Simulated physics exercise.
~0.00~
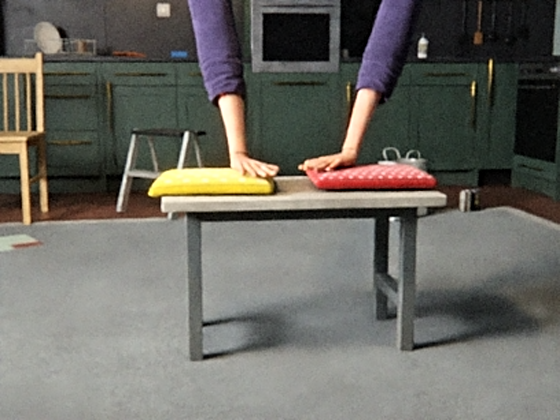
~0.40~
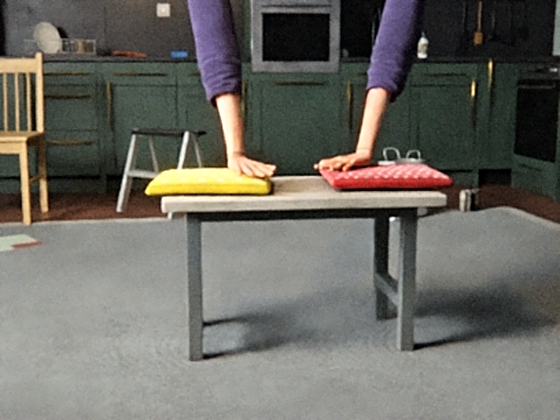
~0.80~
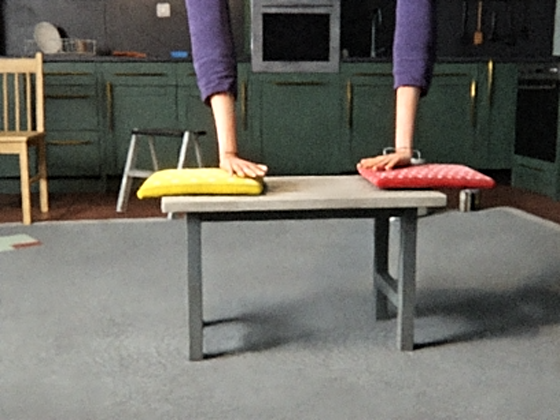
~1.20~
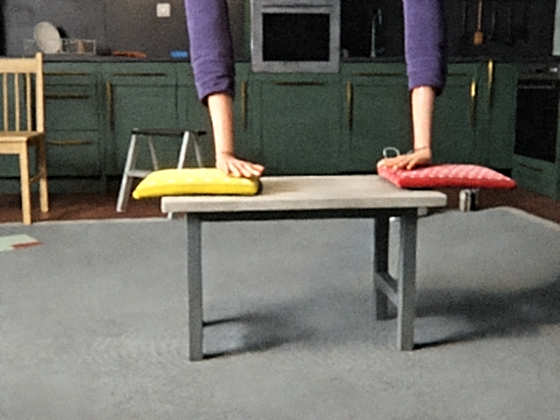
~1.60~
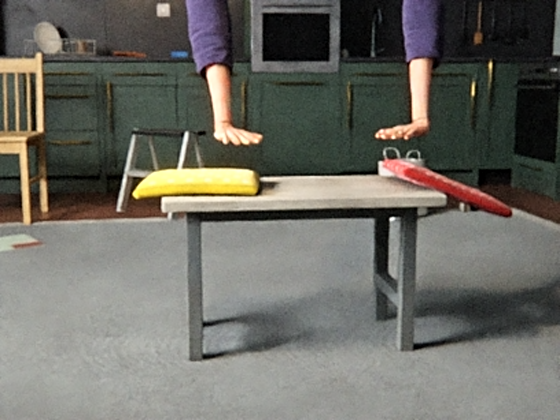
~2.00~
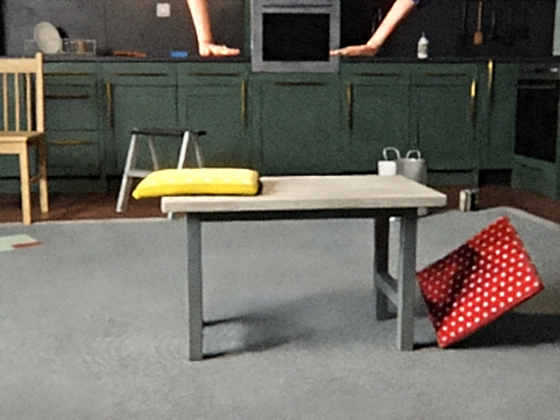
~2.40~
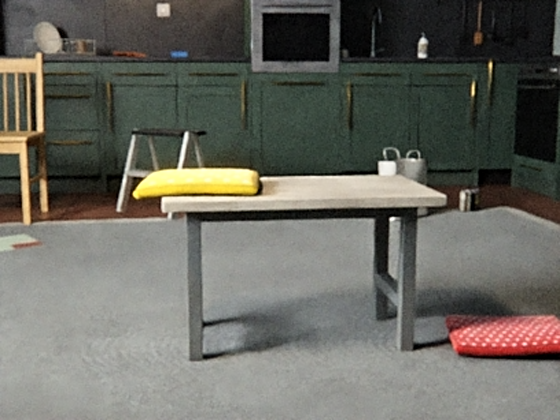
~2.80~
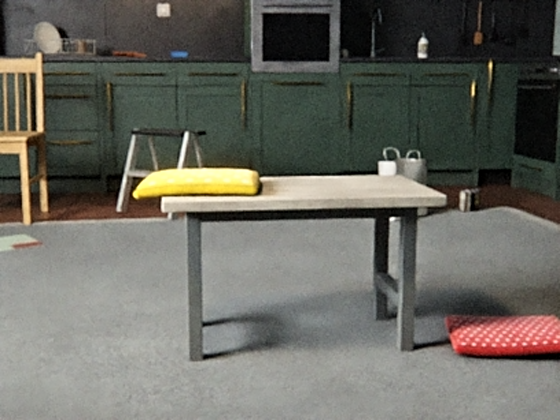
A red dotted cushion and a yellow one were pushed apart by two hands on a small table until, once the hands lifted away, the red one tipped off the right end onto the floor while the yellow one stayed on top.
